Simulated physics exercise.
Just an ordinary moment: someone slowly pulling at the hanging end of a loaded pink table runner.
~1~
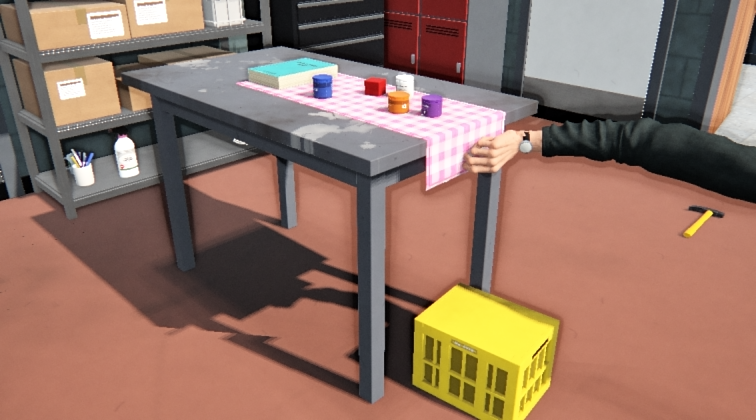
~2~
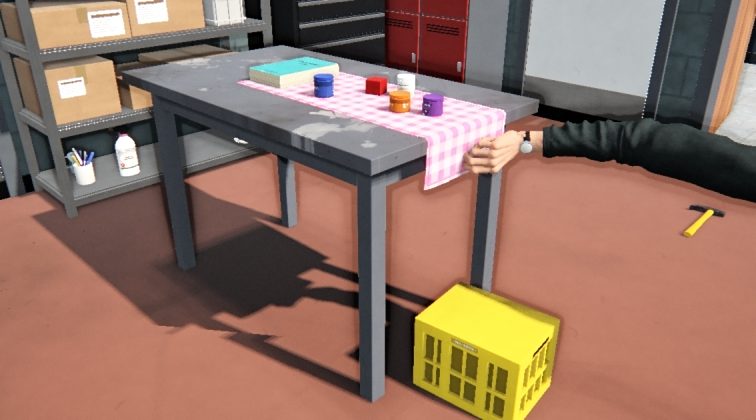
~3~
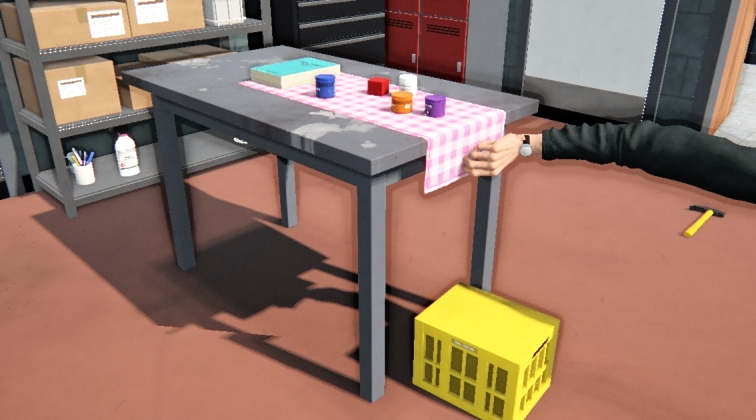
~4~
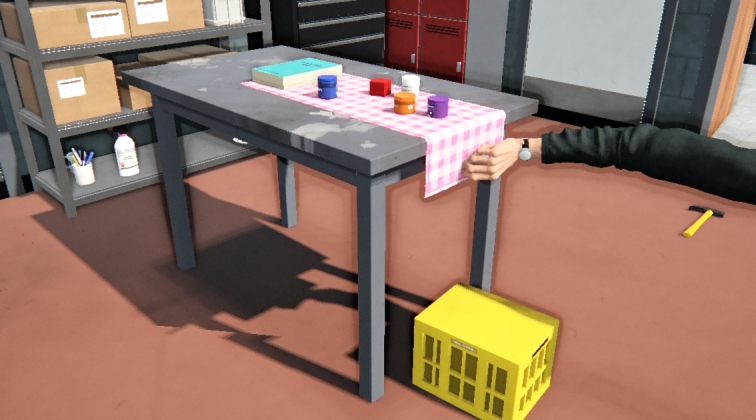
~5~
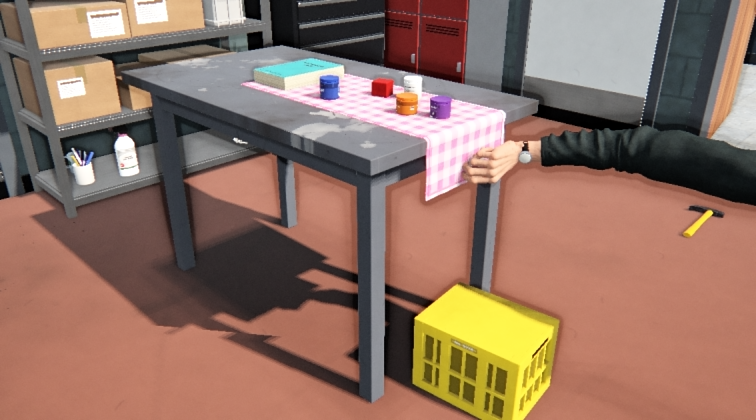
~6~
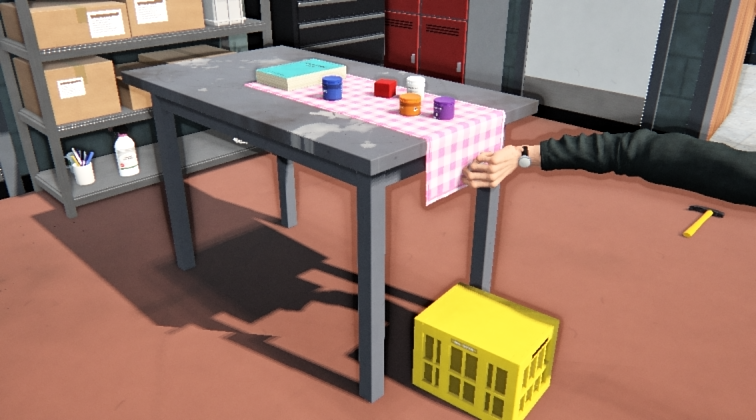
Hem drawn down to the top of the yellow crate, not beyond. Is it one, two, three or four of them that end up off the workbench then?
It is four.
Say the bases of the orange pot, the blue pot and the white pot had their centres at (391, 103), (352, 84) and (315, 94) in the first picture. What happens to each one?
Orange pot gone, blue pot stays, white pot stays.
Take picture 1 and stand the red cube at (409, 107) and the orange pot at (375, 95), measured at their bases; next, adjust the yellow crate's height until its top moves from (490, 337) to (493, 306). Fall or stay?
First the red cube: It ends off the top. Then the orange pot: It is still up there.
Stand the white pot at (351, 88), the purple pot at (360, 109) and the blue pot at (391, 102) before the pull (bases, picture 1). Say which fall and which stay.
Fate of the white pot: It stays; fate of the purple pot: It goes; fate of the blue pot: It goes.
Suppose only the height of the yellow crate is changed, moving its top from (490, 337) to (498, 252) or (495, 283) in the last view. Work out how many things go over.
First case 1, second 2.
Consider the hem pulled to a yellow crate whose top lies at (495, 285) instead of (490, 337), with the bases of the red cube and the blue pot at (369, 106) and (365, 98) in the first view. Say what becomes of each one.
The red cube stays put, the blue pot stays put.
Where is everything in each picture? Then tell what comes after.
The first frame shows hem (426, 190); purple pot (432, 97); orange pot (399, 94); white pot (405, 77); red cube (375, 80); blue pot (322, 76); top of the crate (490, 337).
The second frame shows hem (424, 190); purple pot (433, 96).
The third frame shows hem (425, 193); orange pot (402, 94).
The fourth frame shows hem (425, 198); white pot (410, 77); top of the crate (490, 336).
The fifth frame shows hem (426, 201); red cube (383, 81).
The sixth frame shows hem (426, 206); purple pot (444, 99); orange pot (410, 96); white pot (416, 78); red cube (385, 81); blue pot (332, 78).
A little later, hem near (462, 265); purple pot and orange pot gone.
Next, hem on the crate; purple pot, orange pot, white pot and red cube gone.
When it is over, hem on the crate; purple pot, orange pot, white pot and red cube gone. Over the edge go four.
